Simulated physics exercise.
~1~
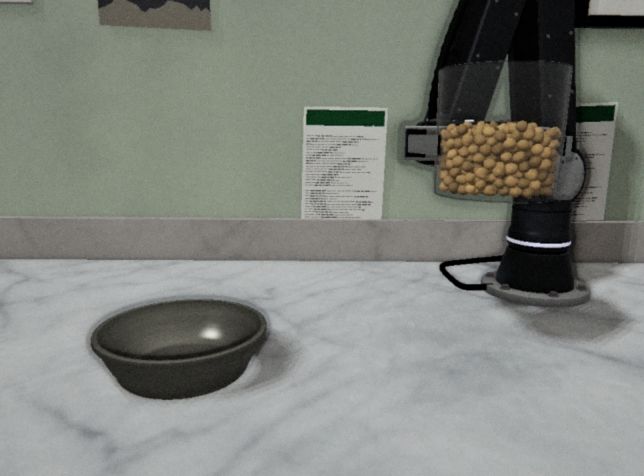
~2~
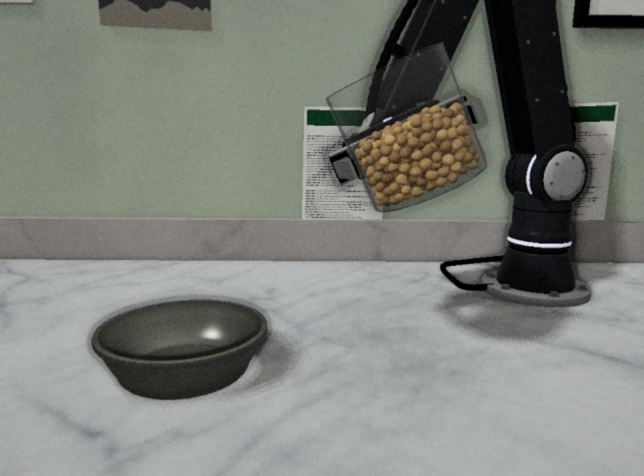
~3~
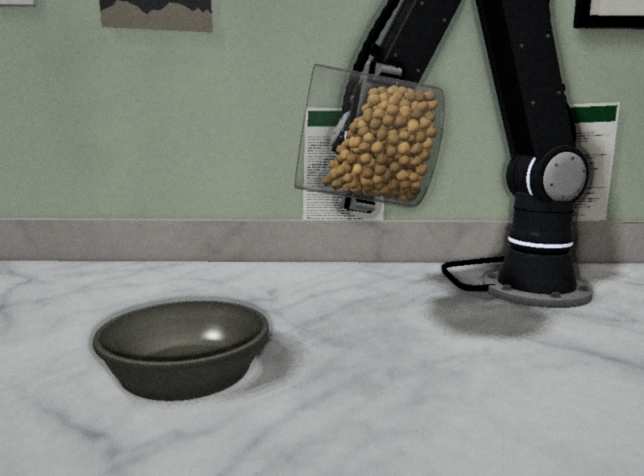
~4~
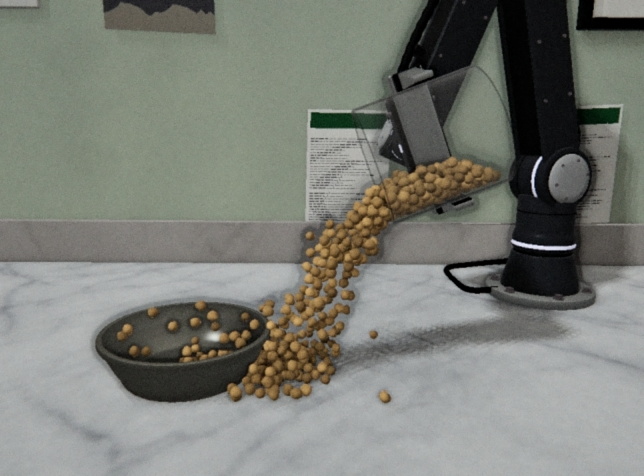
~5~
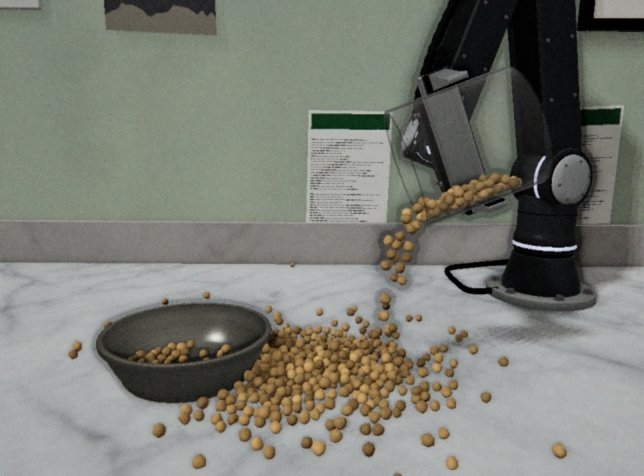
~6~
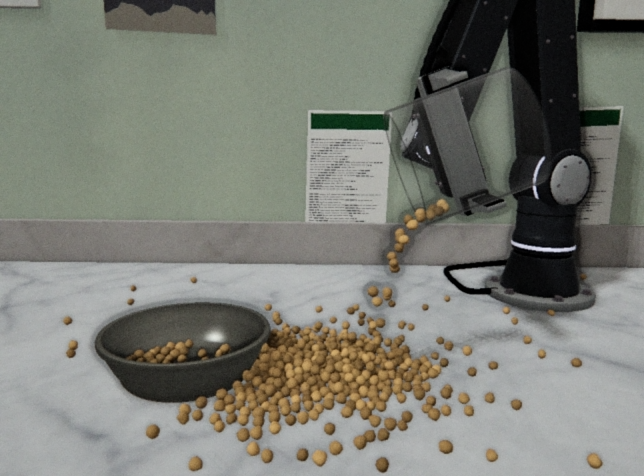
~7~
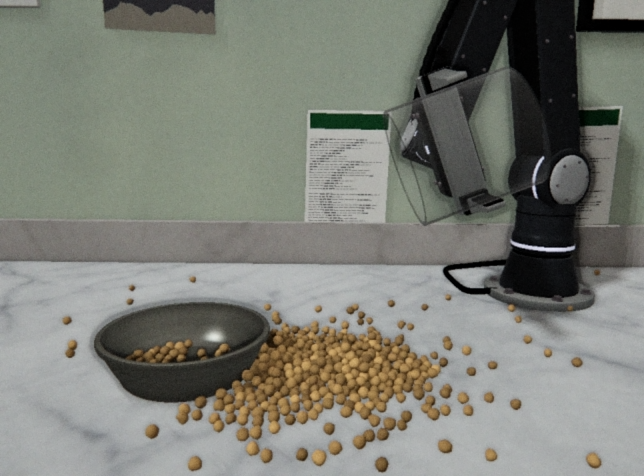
The clip opens on a black robot arm holding a clear container of dried chickpeas upright above a marble-patterned table, with a dark, empty bowl to the left. The arm swings the container left, leaning it toward the bowl, and tips it onto its side. As the container moves back to the right, chickpeas pour out in a thick stream, some landing in the bowl but most striking the table beside it. The stream thins to a trickle while stray pieces scatter. Finally, the container hangs empty, a few chickpeas lie in the bowl, and a broad pile spreads to its right.
